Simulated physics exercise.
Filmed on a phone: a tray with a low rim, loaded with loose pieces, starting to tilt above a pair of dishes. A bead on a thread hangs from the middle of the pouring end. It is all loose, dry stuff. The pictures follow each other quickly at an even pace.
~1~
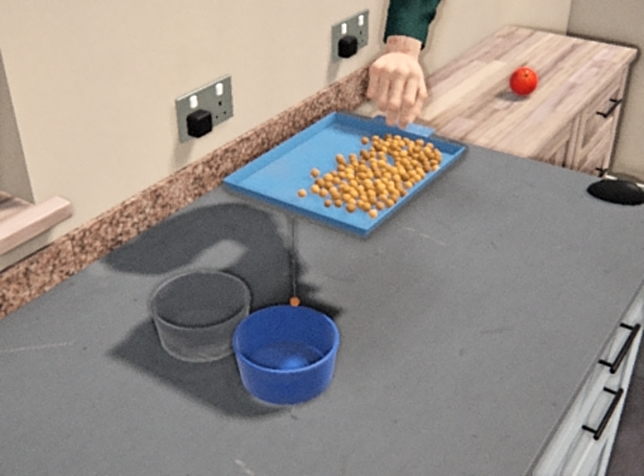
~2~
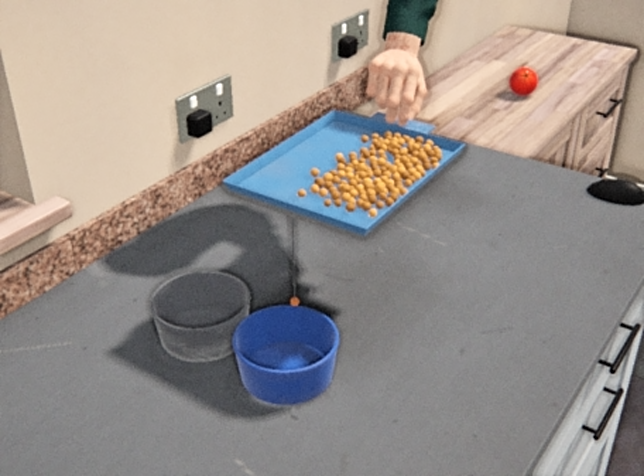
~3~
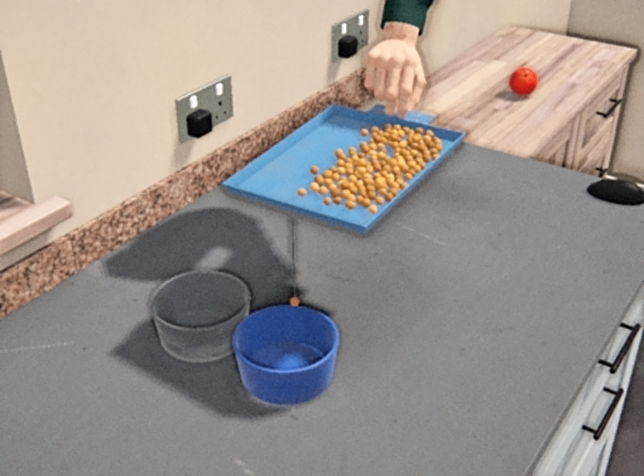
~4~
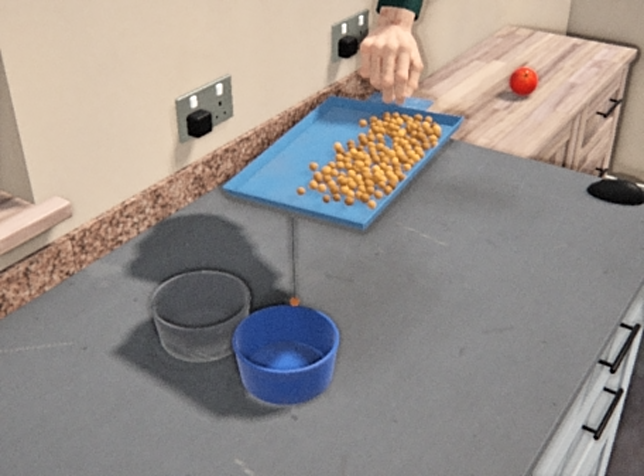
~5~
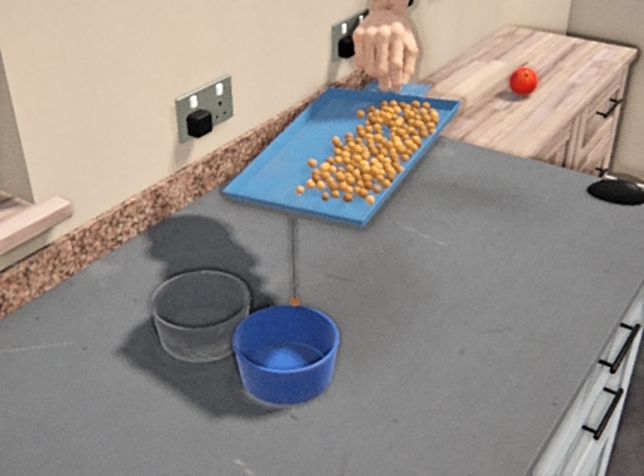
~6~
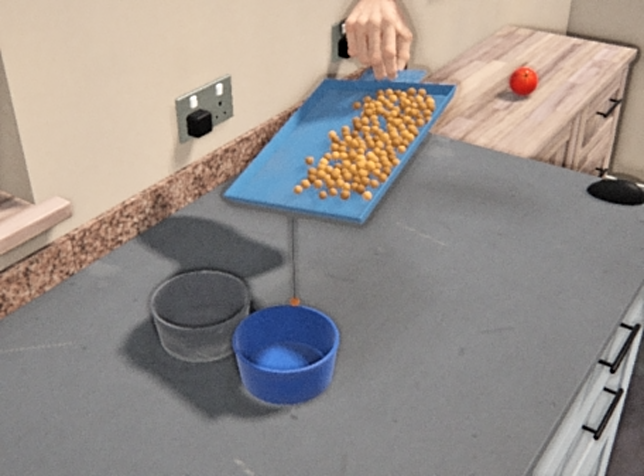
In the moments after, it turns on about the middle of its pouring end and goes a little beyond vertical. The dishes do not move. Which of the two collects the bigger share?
Fuller: The left-hand dish.
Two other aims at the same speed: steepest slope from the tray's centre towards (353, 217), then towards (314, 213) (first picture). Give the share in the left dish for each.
Roughly 0 per cent, and 0 per cent.
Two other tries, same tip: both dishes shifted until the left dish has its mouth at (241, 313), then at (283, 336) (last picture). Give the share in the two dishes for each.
First some 60, then 10 per cent.
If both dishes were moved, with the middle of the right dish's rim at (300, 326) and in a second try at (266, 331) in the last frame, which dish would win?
At the first place left, at the second the left-hand dish.
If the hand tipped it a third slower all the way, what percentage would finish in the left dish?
Roughly 70 in a hundred.
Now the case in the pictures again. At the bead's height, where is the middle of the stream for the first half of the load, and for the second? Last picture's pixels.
First near (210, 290), later near (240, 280).
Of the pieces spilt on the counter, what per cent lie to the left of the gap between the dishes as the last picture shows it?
About 30 per cent.
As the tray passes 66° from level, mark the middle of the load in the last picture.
Around (248, 206).
Soon after the last picture, tray tipped steeply; about two thirds on the tray; a stray few in the right dish; a small part in the left dish; about a quarter in the air.
A little later, tray tipped past a quarter turn; a small part in the right dish; about two thirds in the left dish; about a quarter outside both; a stray few in the air.
Later still, tray tipped past a quarter turn; a small part in the right dish; about two thirds in the left dish; about a quarter outside both.
At rest, tray tipped past a quarter turn; a small part in the right dish; about two thirds in the left dish; about a quarter outside both.
